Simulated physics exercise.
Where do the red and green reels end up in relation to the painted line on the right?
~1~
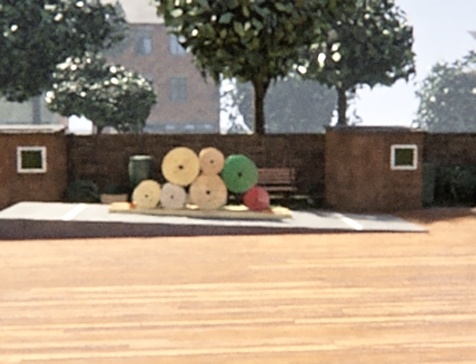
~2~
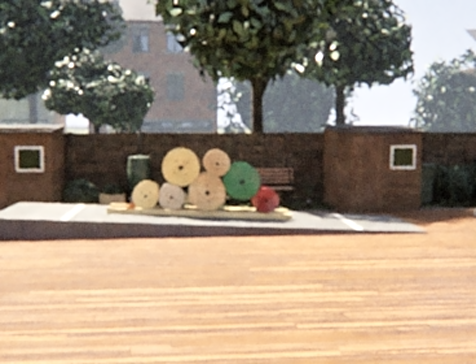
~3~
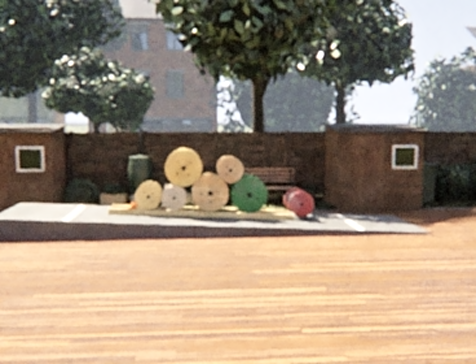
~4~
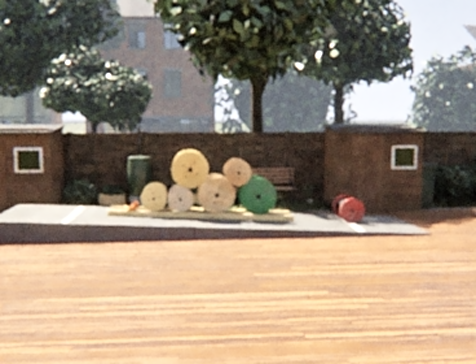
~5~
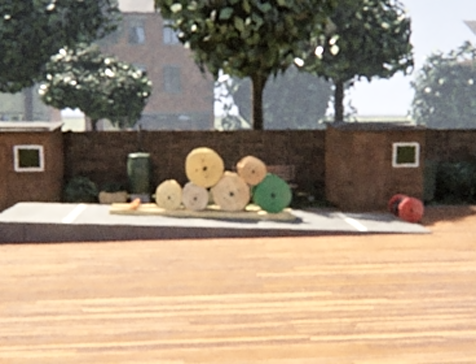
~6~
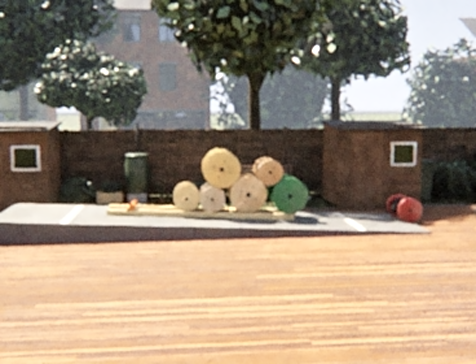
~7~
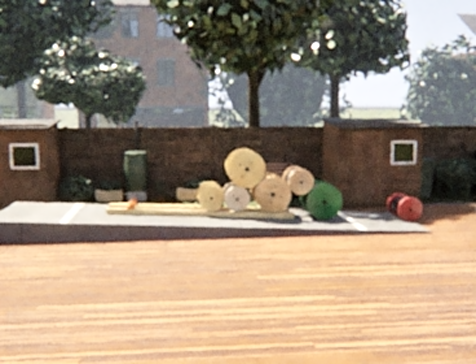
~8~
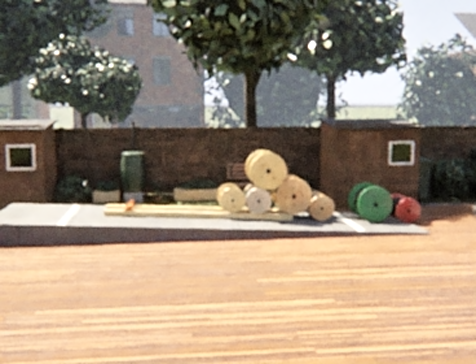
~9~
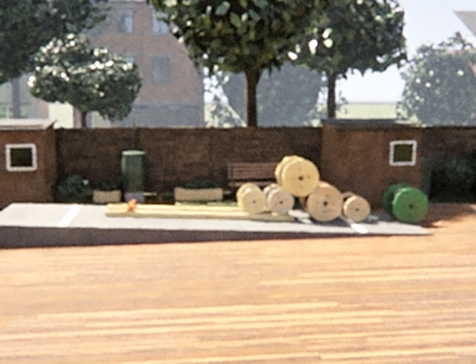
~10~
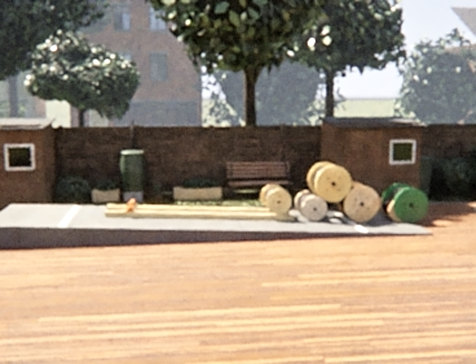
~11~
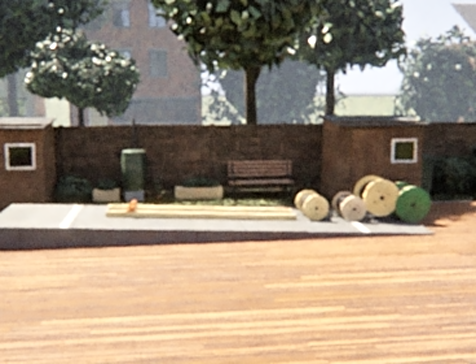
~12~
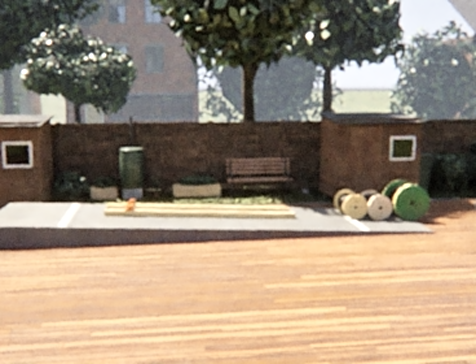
Both the red reel and the green reel roll past the white line on the right, with the red one crossing first.
